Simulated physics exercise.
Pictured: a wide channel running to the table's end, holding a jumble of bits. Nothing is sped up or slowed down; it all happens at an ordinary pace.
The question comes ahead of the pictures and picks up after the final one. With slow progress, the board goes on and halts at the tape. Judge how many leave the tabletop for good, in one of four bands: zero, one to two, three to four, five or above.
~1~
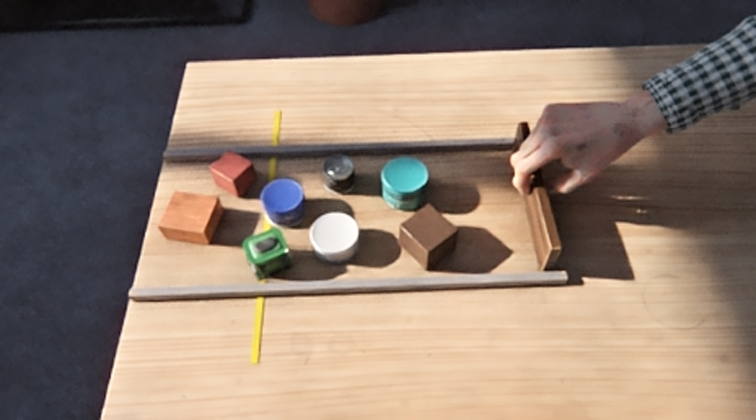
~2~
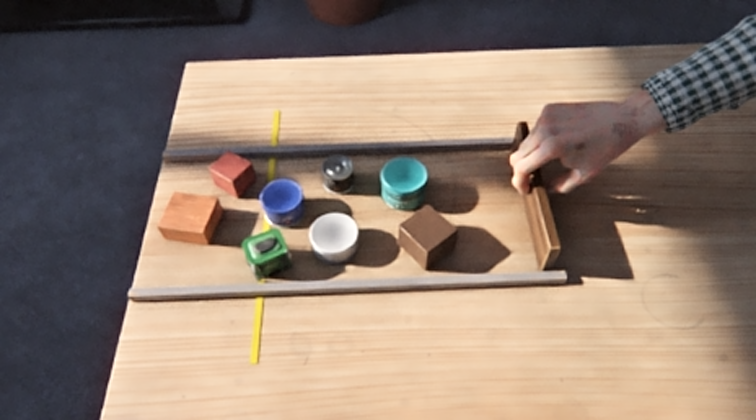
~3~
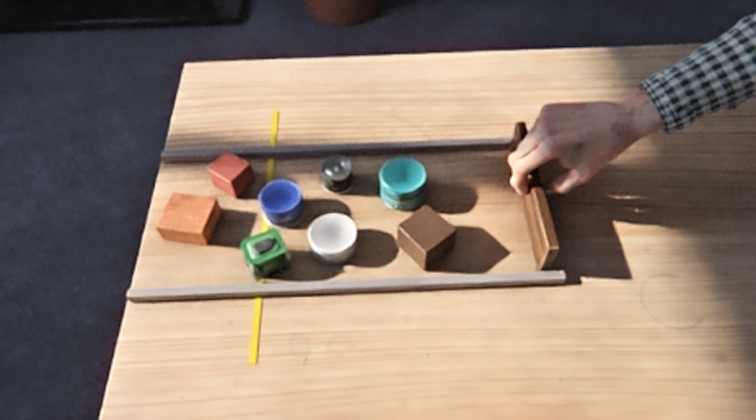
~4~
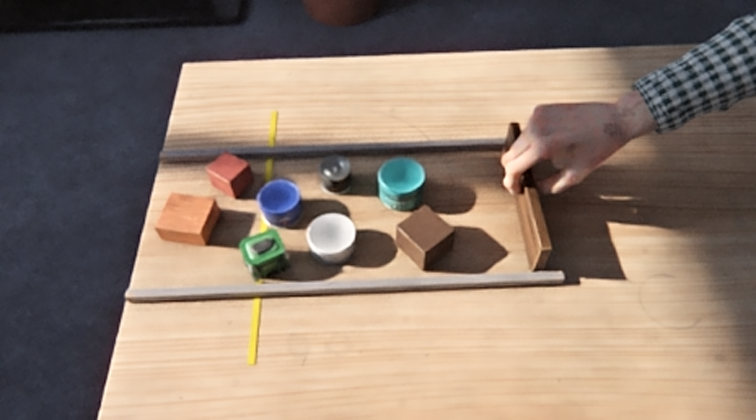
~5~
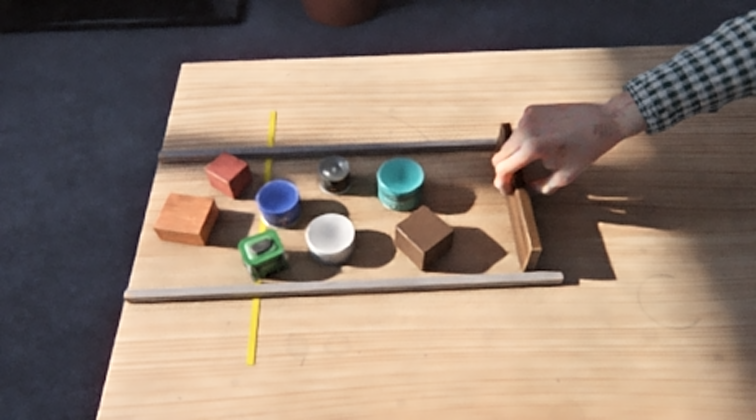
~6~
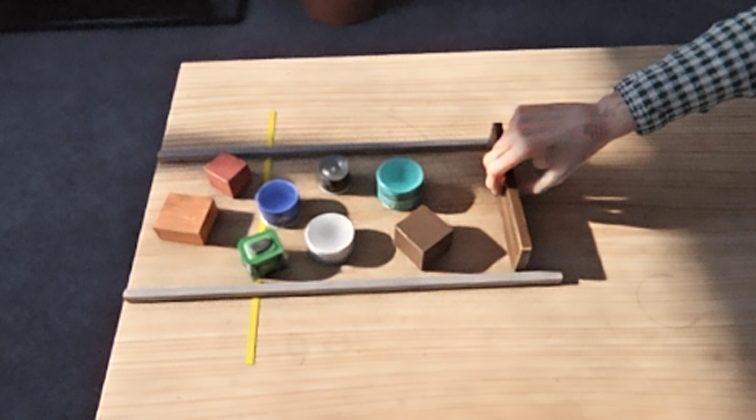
That falls in the band zero.
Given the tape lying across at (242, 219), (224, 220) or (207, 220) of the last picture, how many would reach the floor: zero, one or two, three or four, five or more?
So, taking them in turn, I'd give one or two; one to two; either three or four.
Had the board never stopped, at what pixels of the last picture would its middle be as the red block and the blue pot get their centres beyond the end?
For the red block at (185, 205), for the blue pot at (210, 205).
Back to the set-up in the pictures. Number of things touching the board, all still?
All in all, 3.
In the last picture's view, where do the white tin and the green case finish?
(194, 244), and the other (152, 264).
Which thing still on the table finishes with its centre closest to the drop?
The orange block.
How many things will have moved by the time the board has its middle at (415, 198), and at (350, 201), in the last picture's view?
In order, the tallies are 2 and 5.
A little later, none off yet; orange block at rest near (186, 219); red block at rest near (229, 175); green case at rest near (263, 255).
Next, none off yet; orange block at rest near (186, 219); red block at rest near (229, 175); green case shifted about its own width near (228, 261).
When it is over, the number that fall off is zero.
